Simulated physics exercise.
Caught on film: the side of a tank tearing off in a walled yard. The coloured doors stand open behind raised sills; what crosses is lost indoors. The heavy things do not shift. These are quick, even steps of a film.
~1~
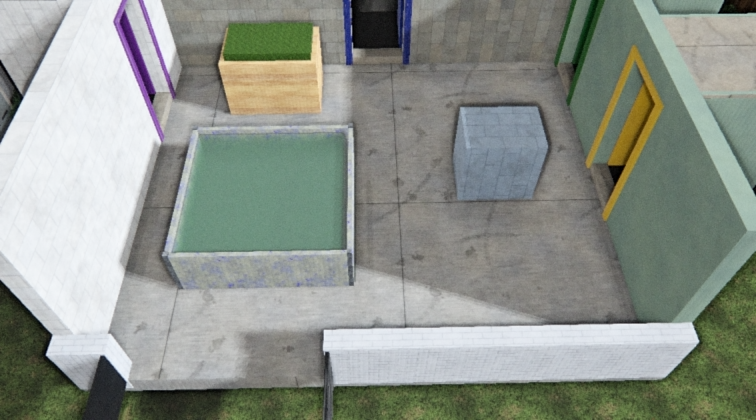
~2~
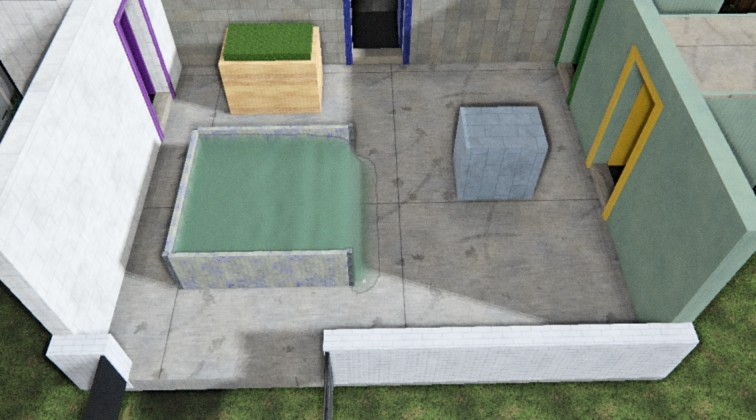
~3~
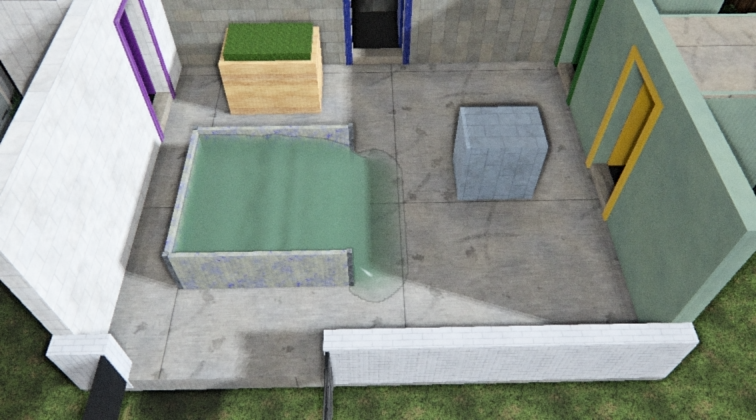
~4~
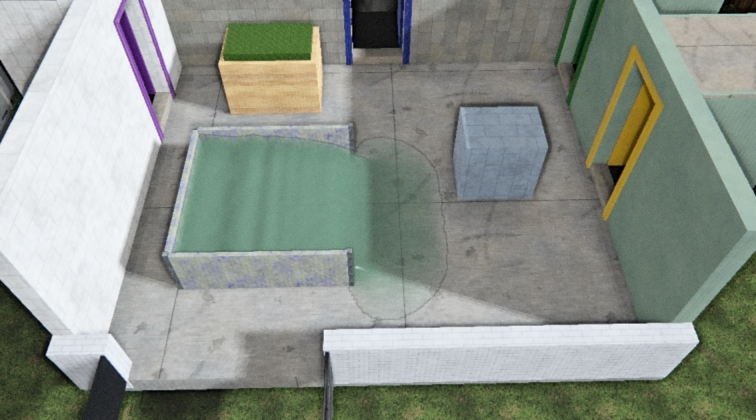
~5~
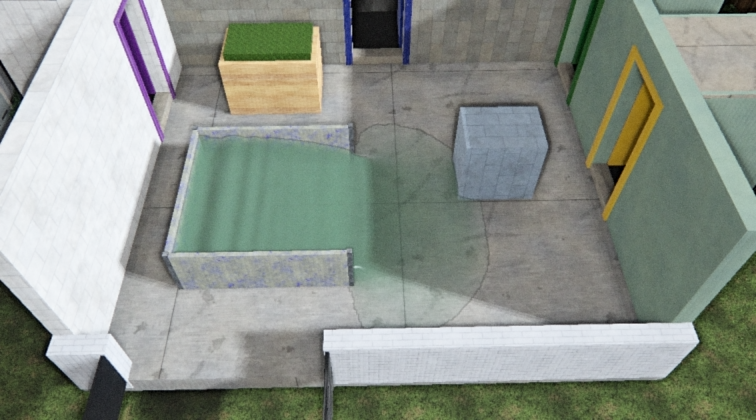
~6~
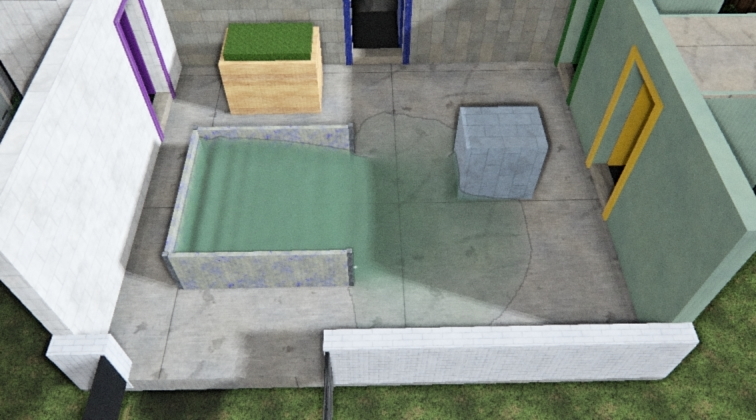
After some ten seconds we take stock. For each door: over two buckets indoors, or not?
In the end: The purple door admits no more than that; the green door lets in a lot; the blue door admits no more than that; the yellow door lets in a lot.
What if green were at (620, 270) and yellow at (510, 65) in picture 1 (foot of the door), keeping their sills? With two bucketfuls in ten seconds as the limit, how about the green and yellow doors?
One by one: The green door floods, the yellow door lets more in.
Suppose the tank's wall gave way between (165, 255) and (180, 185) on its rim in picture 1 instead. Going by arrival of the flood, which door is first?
It is the door marked purple.
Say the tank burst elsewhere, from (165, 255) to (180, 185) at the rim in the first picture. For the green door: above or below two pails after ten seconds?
Then: The green one keeps below it.
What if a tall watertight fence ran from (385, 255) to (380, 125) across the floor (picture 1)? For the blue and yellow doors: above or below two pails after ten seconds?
One by one: Blue door is under, yellow door is under.
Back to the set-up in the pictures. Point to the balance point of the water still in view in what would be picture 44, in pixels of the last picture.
Around (424, 183).
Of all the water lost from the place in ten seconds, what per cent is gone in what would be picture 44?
I make it 60 per cent.
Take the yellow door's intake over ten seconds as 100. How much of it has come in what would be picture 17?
Roughly 35 per cent.
A moment on, water covers 40 % of the floor; the purple door not reached, the green door not reached, the blue door not reached, the yellow door under two buckets in.
Next, water covers 55 % of the floor; the purple door not reached, the green door wet at the sill, nothing in, the blue door not reached, the yellow door over two buckets in.
Then, water covers 60 % of the floor; the purple door not reached, the green door over two buckets in, the blue door wet at the sill, nothing in, the yellow door over two buckets in.
Later, water covers 85 % of the floor; the purple door wet at the sill, nothing in, the green door far over two buckets in, the blue door wet at the sill, nothing in, the yellow door far over two buckets in.
In the end, water covers 100 % of the floor; the purple door wet at the sill, nothing in, the green door far over two buckets in, the blue door under two buckets in, the yellow door far over two buckets in.
